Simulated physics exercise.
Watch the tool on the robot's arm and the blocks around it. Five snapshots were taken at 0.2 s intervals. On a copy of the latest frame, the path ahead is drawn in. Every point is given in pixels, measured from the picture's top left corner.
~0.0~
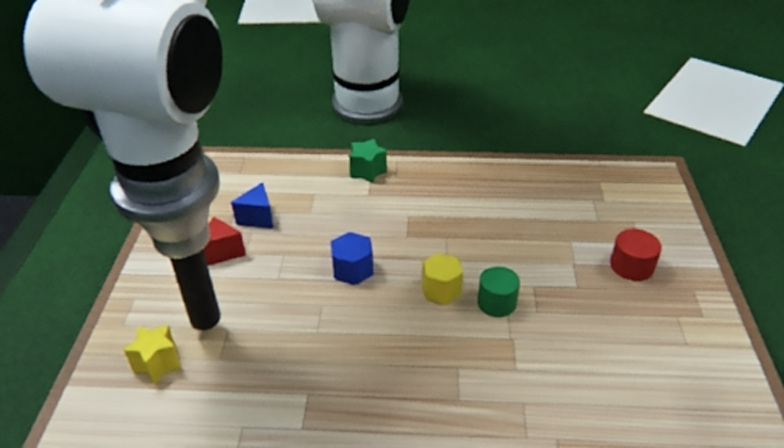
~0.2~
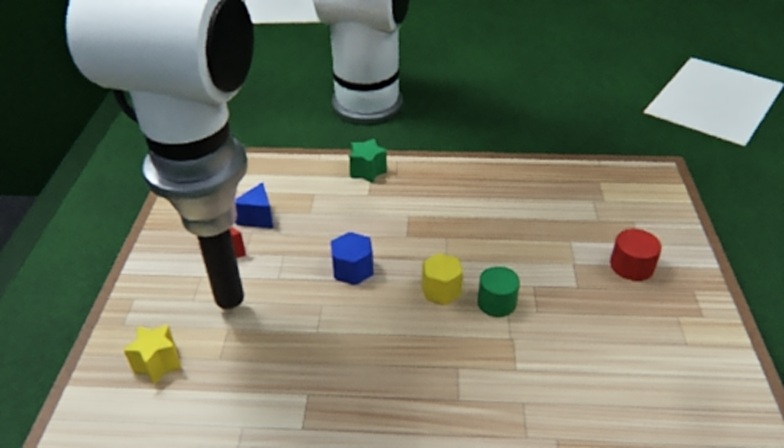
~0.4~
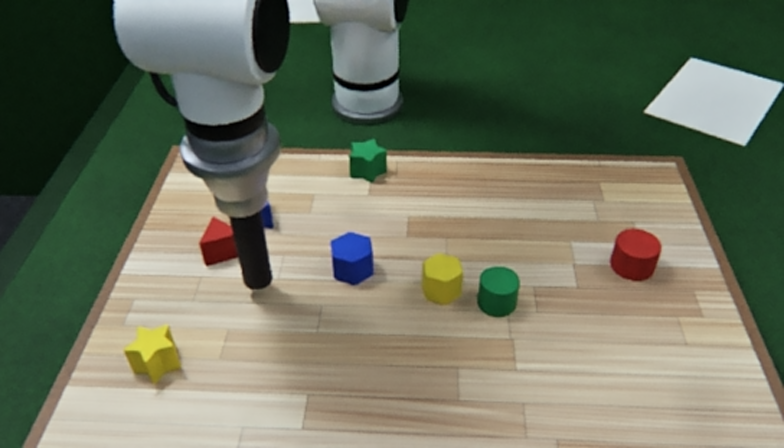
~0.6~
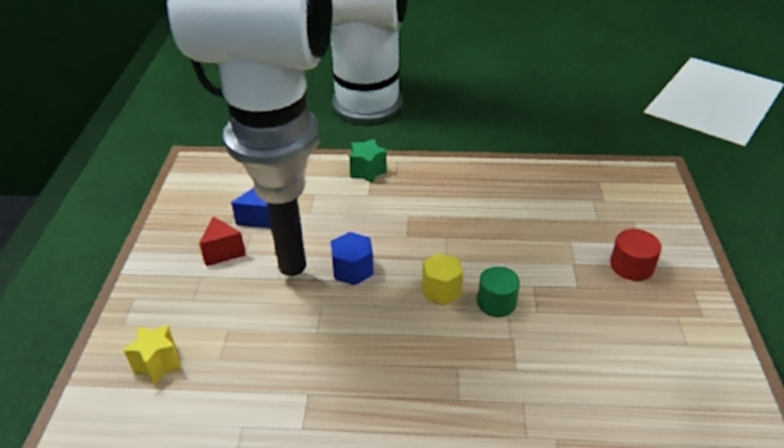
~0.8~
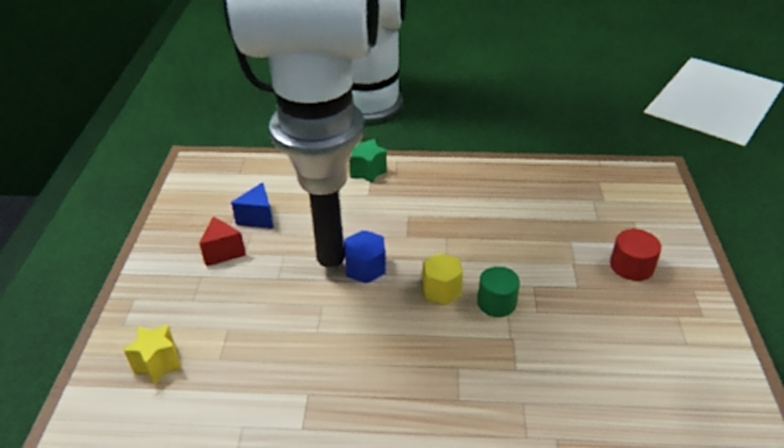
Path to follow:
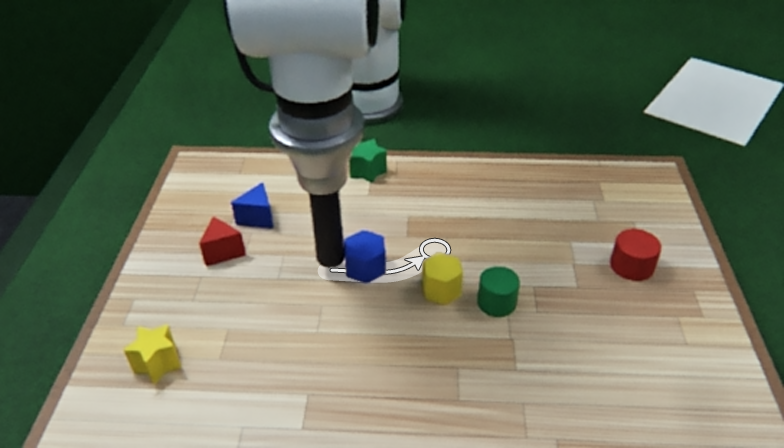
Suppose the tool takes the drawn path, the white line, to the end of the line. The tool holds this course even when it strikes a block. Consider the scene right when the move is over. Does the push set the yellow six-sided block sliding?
My answer is no.
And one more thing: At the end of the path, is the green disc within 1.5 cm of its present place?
Yes - that is the case.
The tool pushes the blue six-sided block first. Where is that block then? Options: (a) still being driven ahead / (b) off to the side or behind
a (still being driven ahead)
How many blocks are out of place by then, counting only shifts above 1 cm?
The number will come to 1.
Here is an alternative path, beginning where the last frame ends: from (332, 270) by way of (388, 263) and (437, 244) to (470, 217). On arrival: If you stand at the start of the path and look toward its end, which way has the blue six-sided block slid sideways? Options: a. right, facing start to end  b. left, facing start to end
Correct choice: A.
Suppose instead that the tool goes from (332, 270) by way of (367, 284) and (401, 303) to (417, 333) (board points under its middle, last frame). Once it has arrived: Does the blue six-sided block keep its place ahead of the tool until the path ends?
Answer: No.
Path on the board, from (332, 270) over (370, 272) and (407, 267) to (435, 250).
On the path given first. One third of the way, tool at (370, 260); blue six-sided block at (402, 241), turned 20° anticlockwise.
Two thirds of the way, tool at (407, 255); blue six-sided block at (439, 234), turned 25° anticlockwise.
At the end, tool at (436, 238); blue six-sided block at (470, 224); yellow six-sided block in place; green disc in place.
